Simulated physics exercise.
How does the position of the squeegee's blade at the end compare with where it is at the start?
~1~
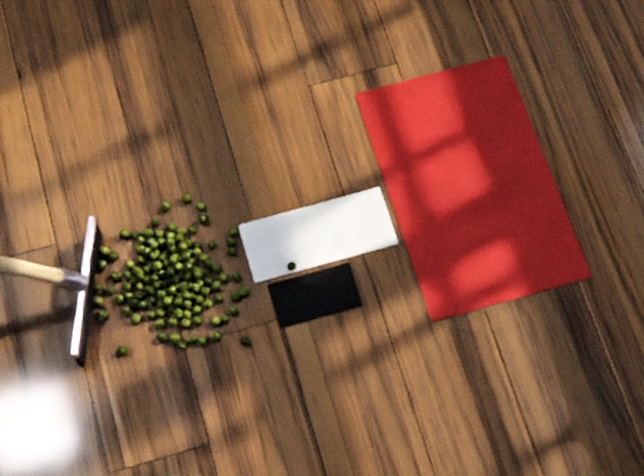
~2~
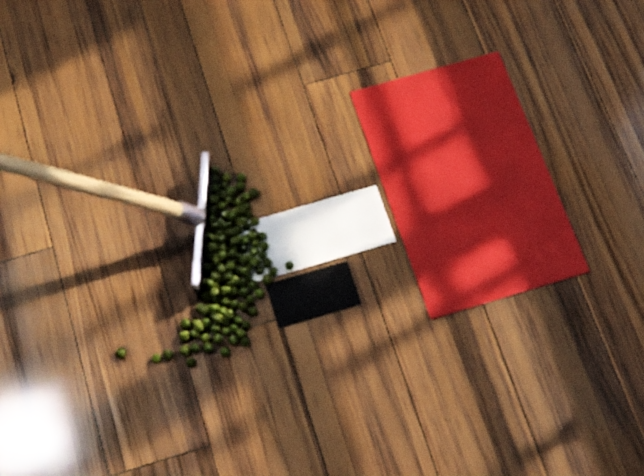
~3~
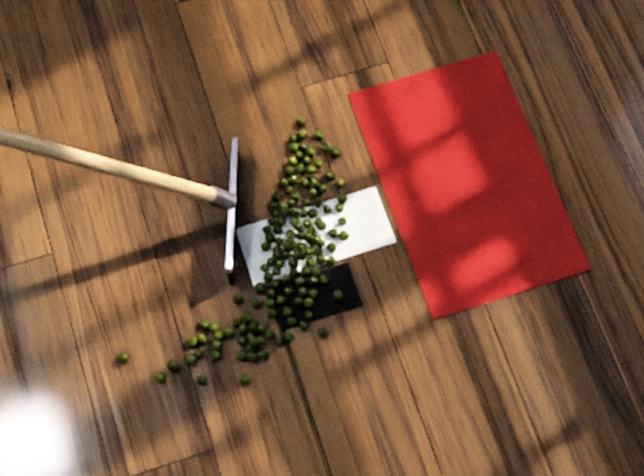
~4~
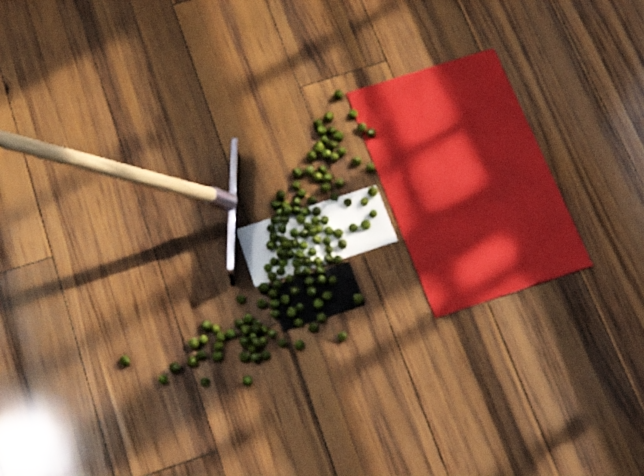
At the end the blade is farther right and somewhat higher up, close to the left end of the white sheet, whereas it starts near the left side of the view beside the heap of olives.
